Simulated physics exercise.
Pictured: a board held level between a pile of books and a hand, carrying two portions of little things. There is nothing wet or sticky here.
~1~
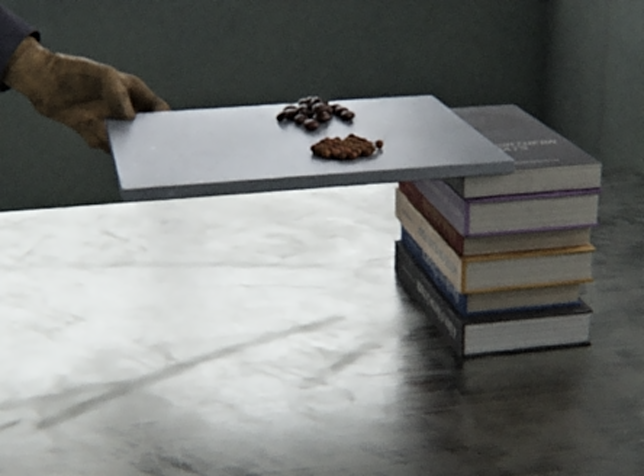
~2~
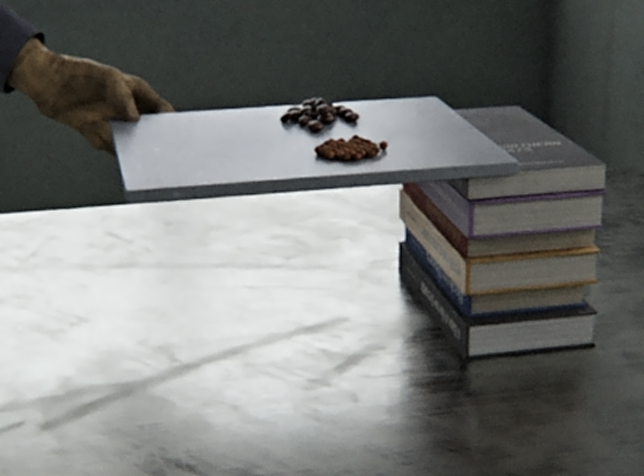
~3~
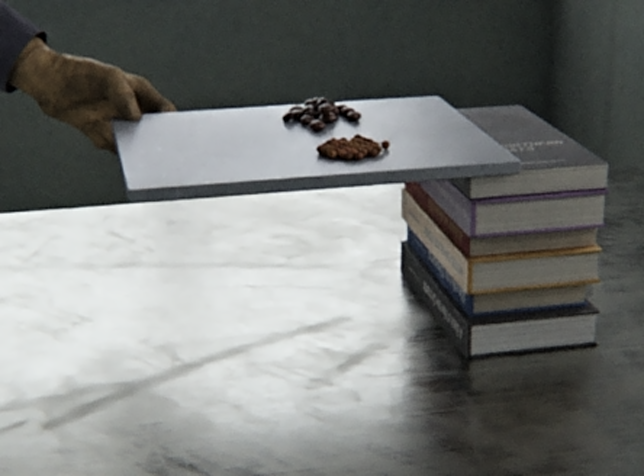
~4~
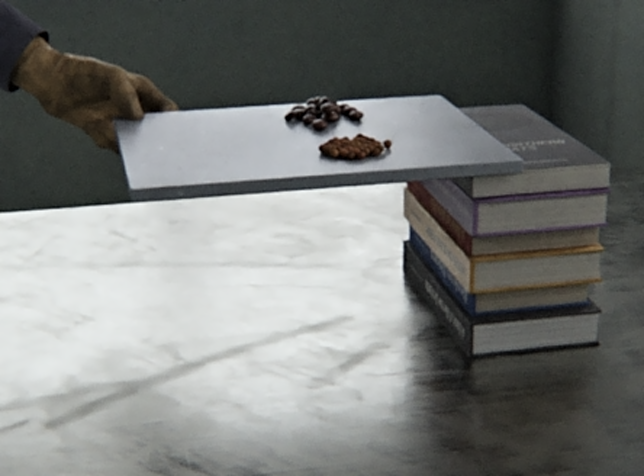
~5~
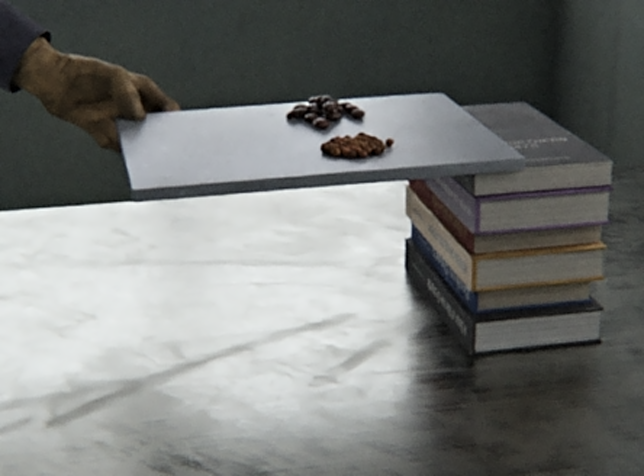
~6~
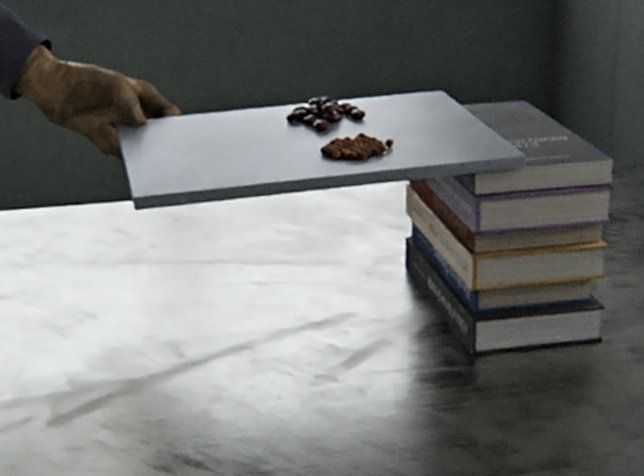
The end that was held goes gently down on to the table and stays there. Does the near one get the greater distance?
Yes.
Then, 0.52 s after the last picture, board sloping at 16°; near lot all still on the board; far lot all still on the board.
Then, 1.07 s after the last picture, board sloping at 31°; near lot mostly up to a board's length out; far lot all still on the board.
Then, 1.73 s after the last picture, board resting at 36°; near lot mostly up to a board's length out; far lot mostly at the foot of the board.
At rest, board resting at 36°; near lot mostly up to a board's length out; far lot mostly at the foot of the board; the near lot has gone farther.
